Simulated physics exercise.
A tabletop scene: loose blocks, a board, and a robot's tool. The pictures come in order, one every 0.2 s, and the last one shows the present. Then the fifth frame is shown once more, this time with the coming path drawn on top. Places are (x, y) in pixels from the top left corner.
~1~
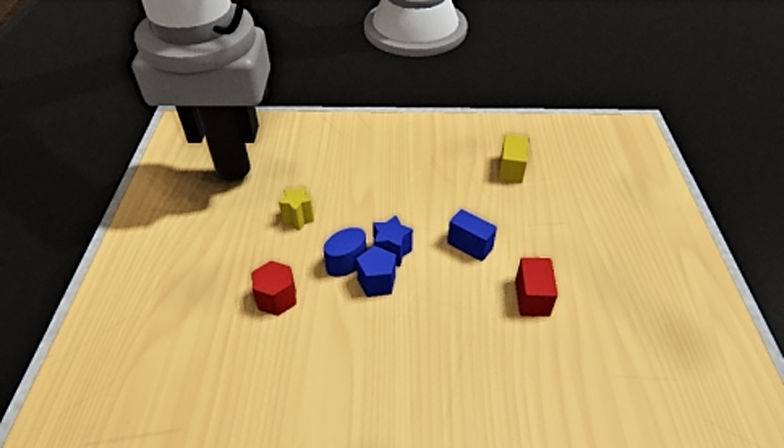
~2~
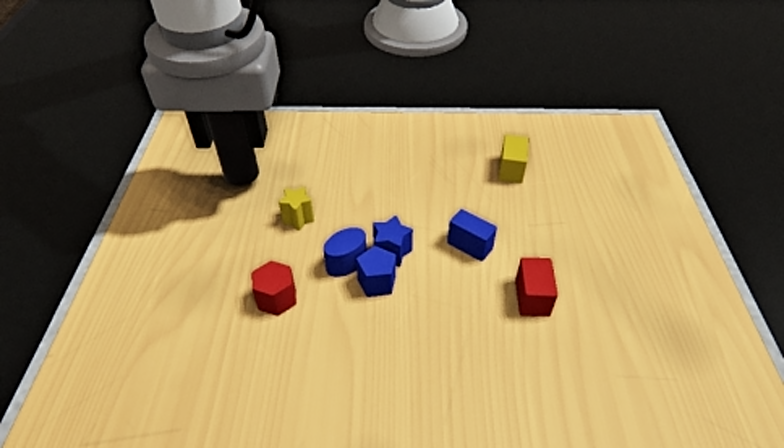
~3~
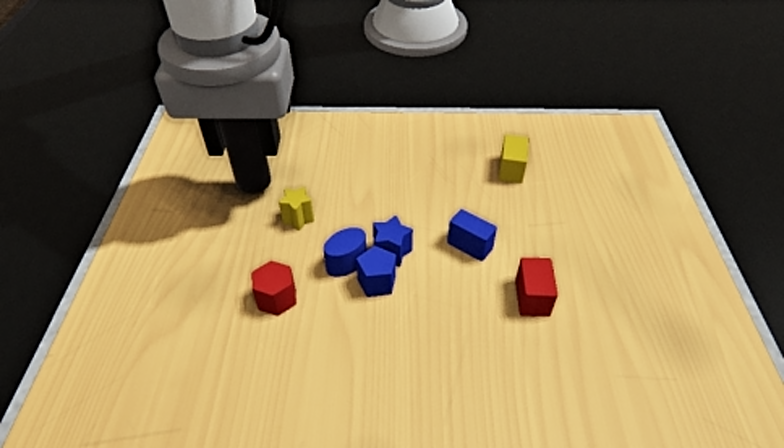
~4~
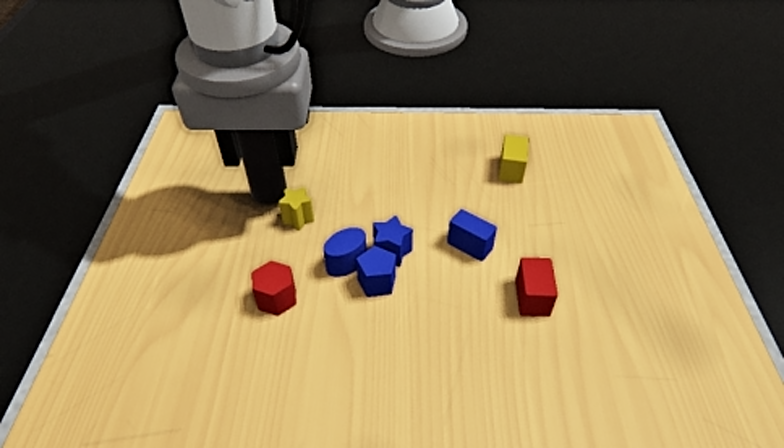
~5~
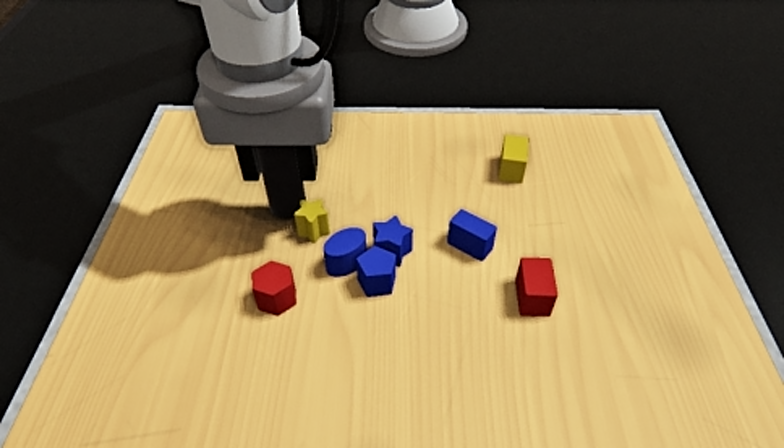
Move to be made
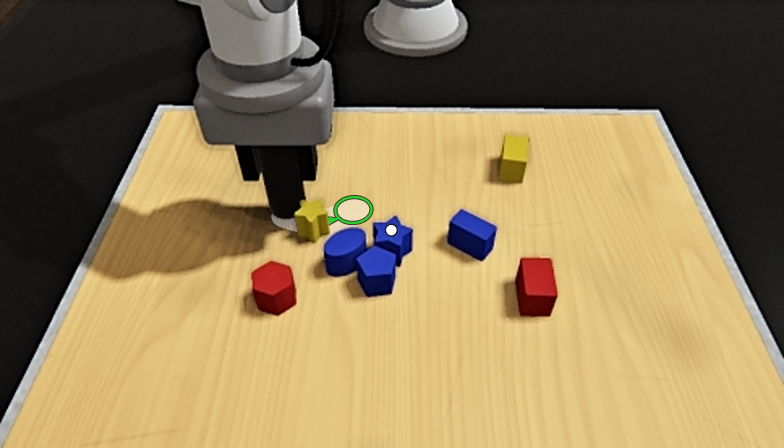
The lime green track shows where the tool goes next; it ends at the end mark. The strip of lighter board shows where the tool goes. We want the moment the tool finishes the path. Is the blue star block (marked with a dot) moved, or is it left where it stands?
Well, the blue star block holds its place.
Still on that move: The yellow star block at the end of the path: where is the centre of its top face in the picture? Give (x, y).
It should be at (332, 222) by then.
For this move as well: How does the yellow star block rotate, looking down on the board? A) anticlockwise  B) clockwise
B - clockwise.
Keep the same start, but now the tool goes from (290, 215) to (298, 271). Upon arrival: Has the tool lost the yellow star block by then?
Yes, I think so.
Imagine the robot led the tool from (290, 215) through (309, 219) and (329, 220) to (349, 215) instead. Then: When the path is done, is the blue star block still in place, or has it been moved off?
Not moved.
Path on the board, from (290, 215) over (311, 221) and (334, 220) to (353, 210); the dot is on the blue star block.
The first path, step by step. Halfway along, tool (322, 214); yellow star block (330, 222), turned 55° clockwise.
At the end, tool (353, 201); yellow star block (332, 222), turned 70° clockwise; blue oval (346, 243); blue star block in place.
